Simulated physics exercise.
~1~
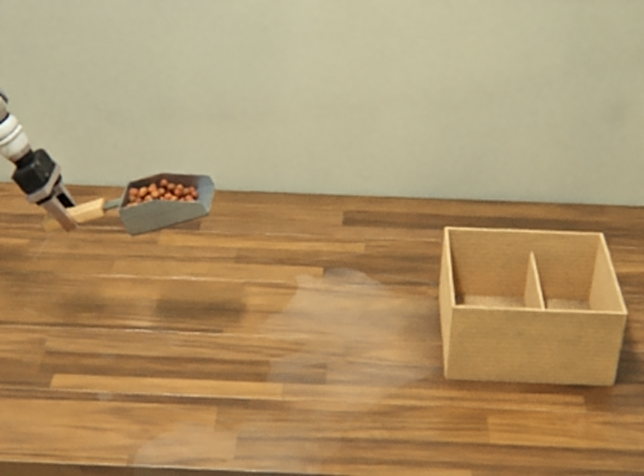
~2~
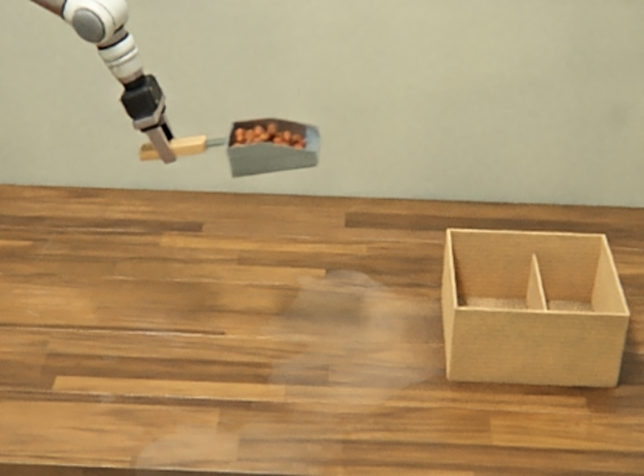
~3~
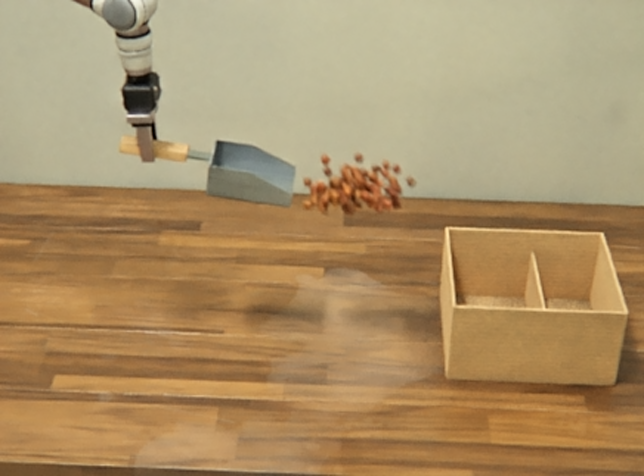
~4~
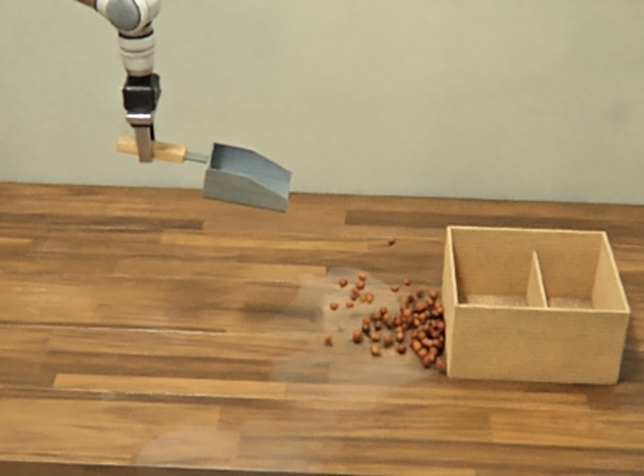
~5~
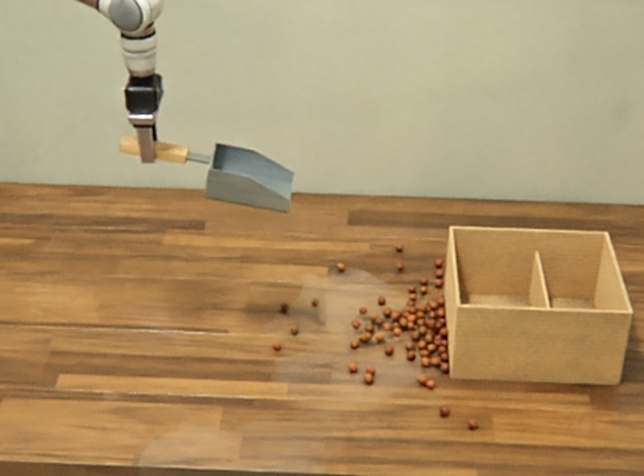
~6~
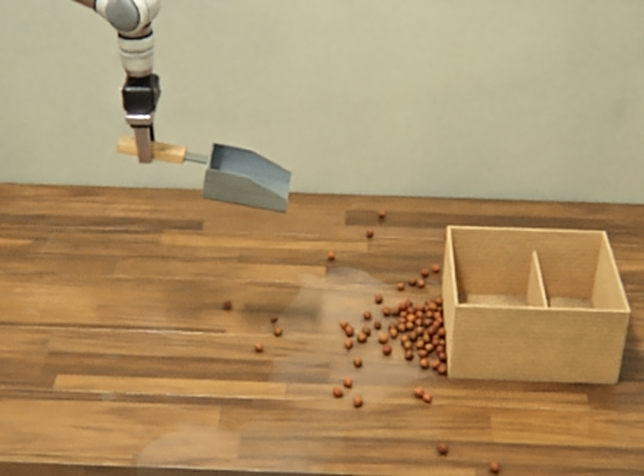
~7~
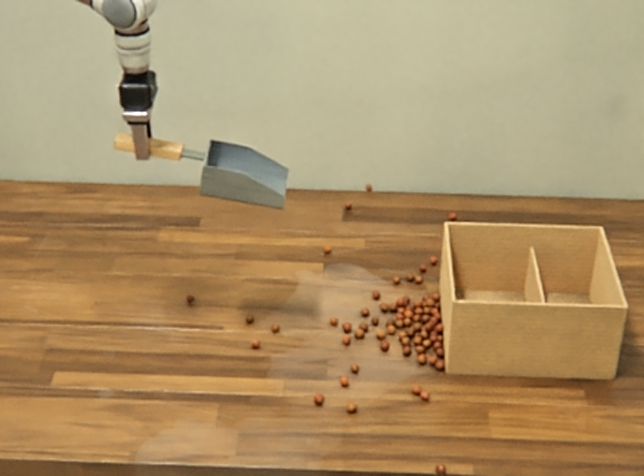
A robot arm lifts a scoop and flings its nuts onto the table beside a box.
